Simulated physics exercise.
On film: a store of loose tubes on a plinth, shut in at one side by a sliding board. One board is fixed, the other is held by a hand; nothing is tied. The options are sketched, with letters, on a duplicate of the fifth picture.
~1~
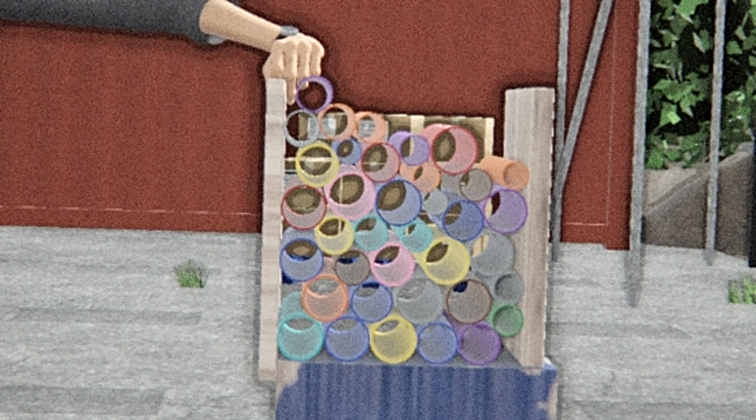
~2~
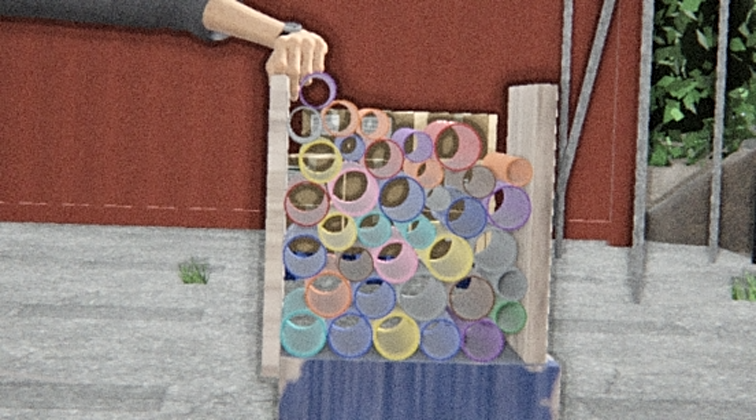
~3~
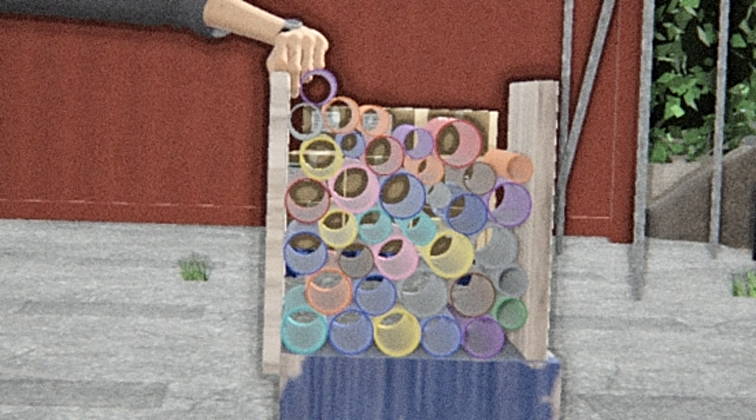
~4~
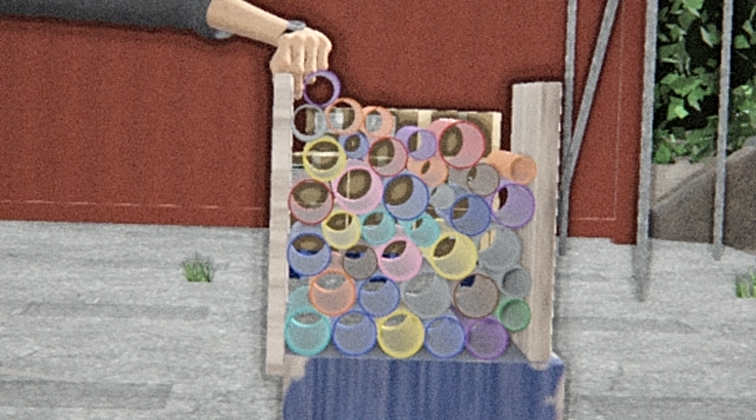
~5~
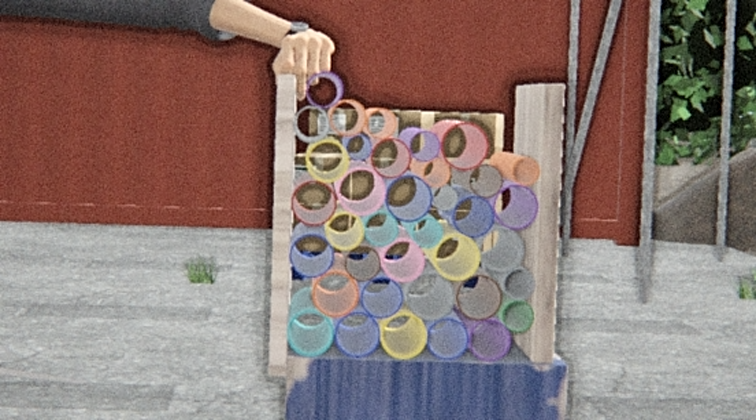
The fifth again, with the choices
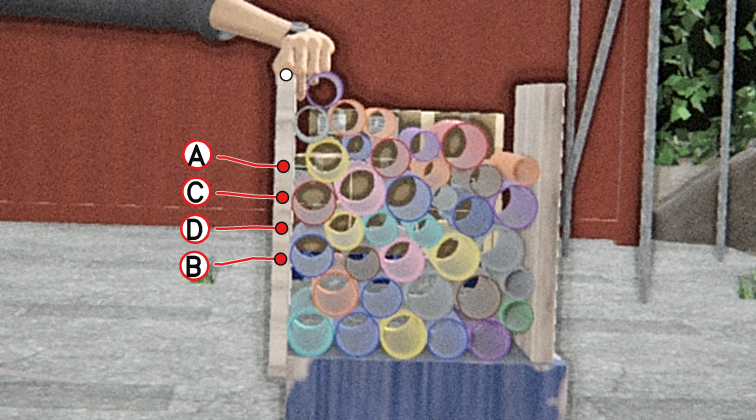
To begin with, colourful loose tubes sit piled between two upright boards on a blue plinth, with a hand gripping the top of the left board beside a purple tube. The view then shakes slightly, but the hand stays there and the tubes keep the same arrangement through the last moment.
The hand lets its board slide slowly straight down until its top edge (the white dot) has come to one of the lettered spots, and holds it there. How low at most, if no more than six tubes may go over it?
Lower it to D and no more.
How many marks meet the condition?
Three of them.
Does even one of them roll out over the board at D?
Yes, at D.
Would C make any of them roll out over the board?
At C: Yes.
On the marked copy, A at (283, 166); B at (280, 259); C at (282, 197); D at (281, 228); the white dot at (286, 75).
With D. Early on, top of the board (293, 143).
Further on, top of the board (291, 219).
At the end, top of the board (290, 228), two out over the board.
As for the rest, A two out over the board; B seven out over the board; C two out over the board.
